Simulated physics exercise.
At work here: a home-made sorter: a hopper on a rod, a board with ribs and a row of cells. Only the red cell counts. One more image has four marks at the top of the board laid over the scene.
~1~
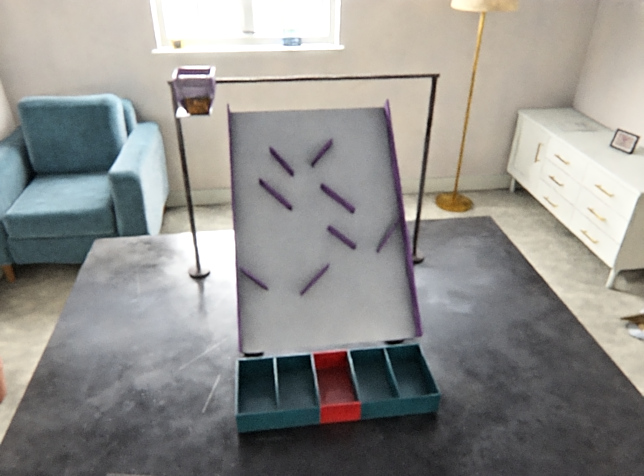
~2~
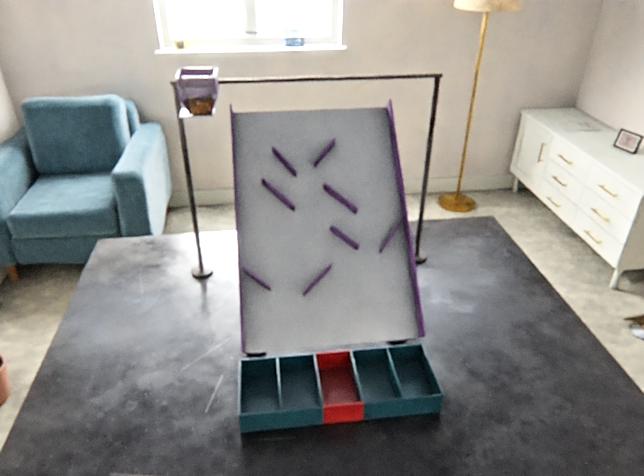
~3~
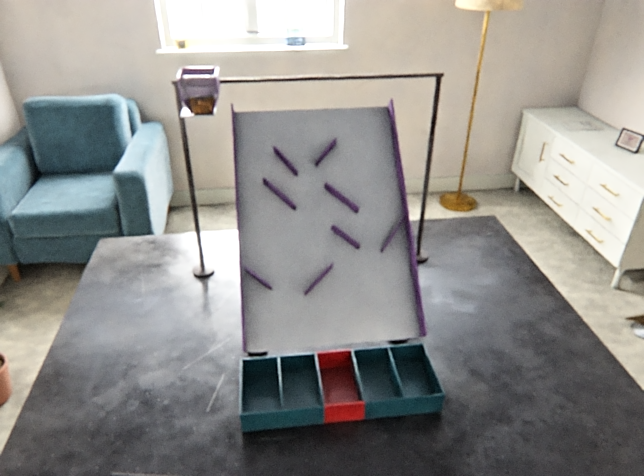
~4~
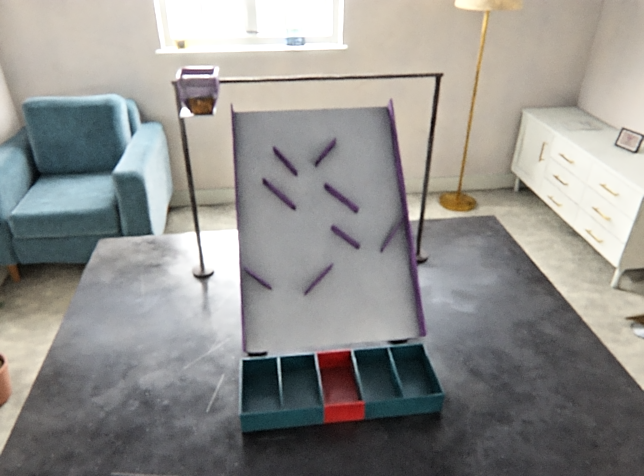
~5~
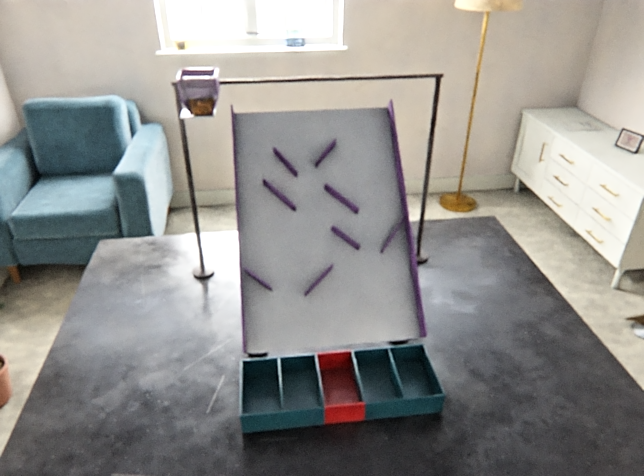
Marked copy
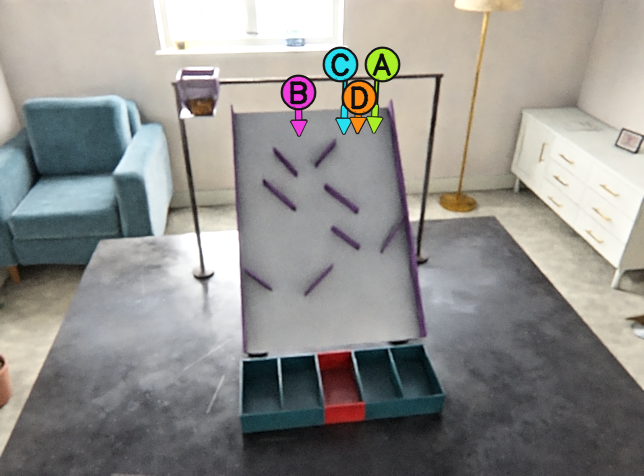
A tilted grey board with purple ribs standing above teal cells and one red cell, a small hopper on the rod at upper left, nothing visibly moving.
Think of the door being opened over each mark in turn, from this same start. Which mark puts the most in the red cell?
The answer is mark A.
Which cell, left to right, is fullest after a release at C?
The fourth.
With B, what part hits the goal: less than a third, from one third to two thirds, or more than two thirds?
Mark B gives less than a third.
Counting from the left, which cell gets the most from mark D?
The fourth.
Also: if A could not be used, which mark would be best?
D it is.
On the marked copy, mark A meets the board at (374, 127); mark B meets the board at (299, 130); mark C meets the board at (343, 128); mark D meets the board at (357, 127).
If A is chosen, close to half in the red cell, close to half in other cells.
If B is chosen, none at all in the red cell, the whole lot in other cells.
If C is chosen, a small share in the red cell, the bulk in other cells, only a few outside the box.
If D is chosen, close to a quarter in the red cell, close to two thirds in other cells, only a few outside the box.
